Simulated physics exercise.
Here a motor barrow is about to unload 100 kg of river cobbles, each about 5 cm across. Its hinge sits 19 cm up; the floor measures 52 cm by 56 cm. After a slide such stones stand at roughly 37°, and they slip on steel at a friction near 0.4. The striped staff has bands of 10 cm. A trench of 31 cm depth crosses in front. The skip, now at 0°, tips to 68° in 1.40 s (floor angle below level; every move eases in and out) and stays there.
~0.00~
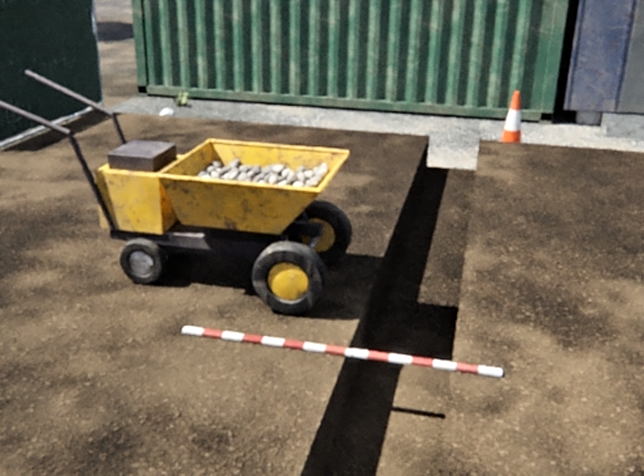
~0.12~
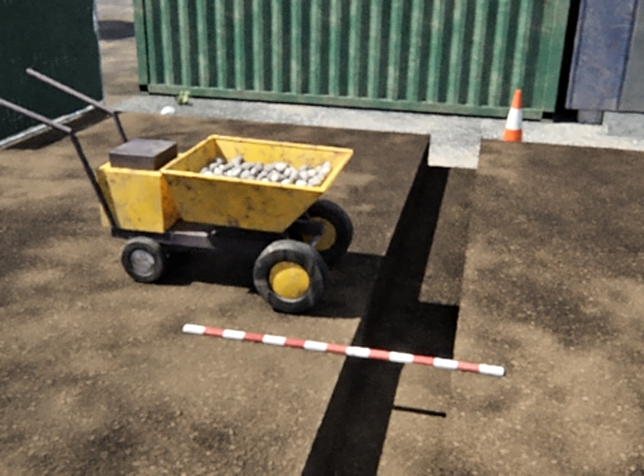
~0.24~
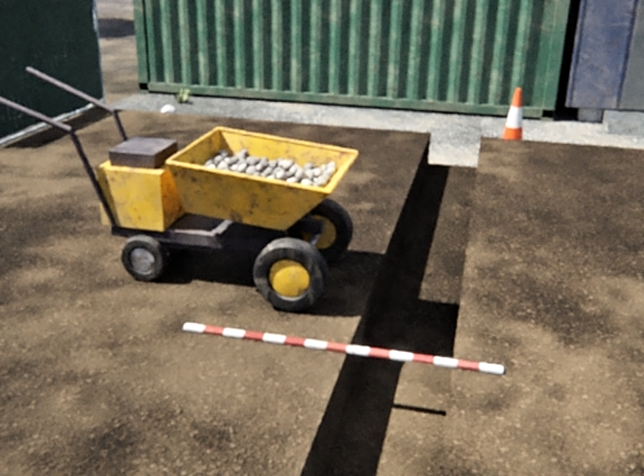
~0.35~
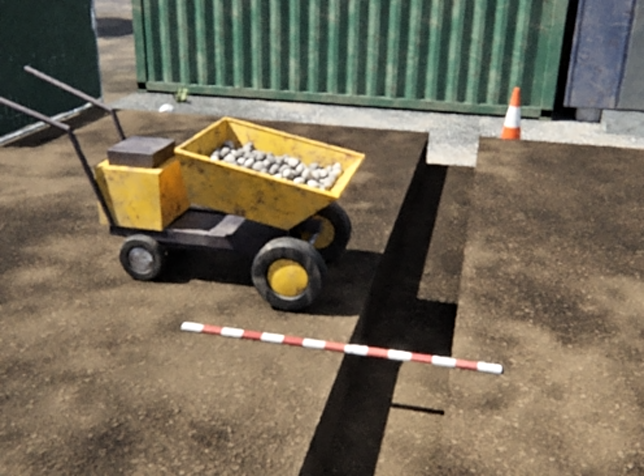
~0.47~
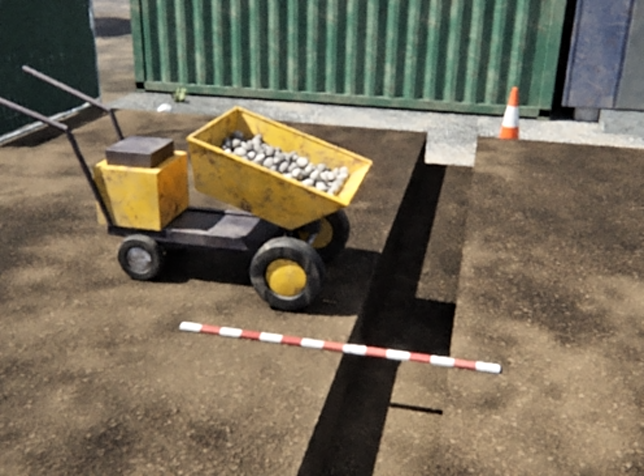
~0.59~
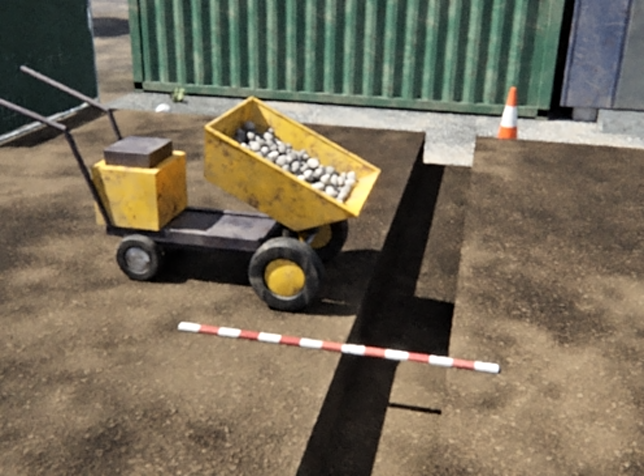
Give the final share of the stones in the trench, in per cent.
Roughly 92 per cent ends in the trench.
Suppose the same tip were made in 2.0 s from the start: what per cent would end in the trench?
It would be near 100 per cent.
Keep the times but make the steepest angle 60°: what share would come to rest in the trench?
It would be near 85 per cent.
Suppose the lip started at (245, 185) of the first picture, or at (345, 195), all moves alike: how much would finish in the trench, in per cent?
Near 80 per cent from the first place, 65 from the second.
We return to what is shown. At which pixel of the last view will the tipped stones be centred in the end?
Near (424, 339).
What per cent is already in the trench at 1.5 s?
Some 40 per cent.
After 1.0 s the floor is at 57°; 100 % in the skip; the foremost stones are at (379, 234).
After 1.5 s the floor is at 68°; 61 % in the skip, 38 % in the trench, 1 % past the trench; the foremost stones are at (463, 298).
After 1.9 s the floor is at 68°; 25 % in the skip, 68 % in the trench, 8 % past the trench; the foremost stones are at (520, 307).
After 3.8 s the floor is at 68°; 0 % in the skip, 92 % in the trench, 8 % past the trench; the foremost stones are at (556, 293).
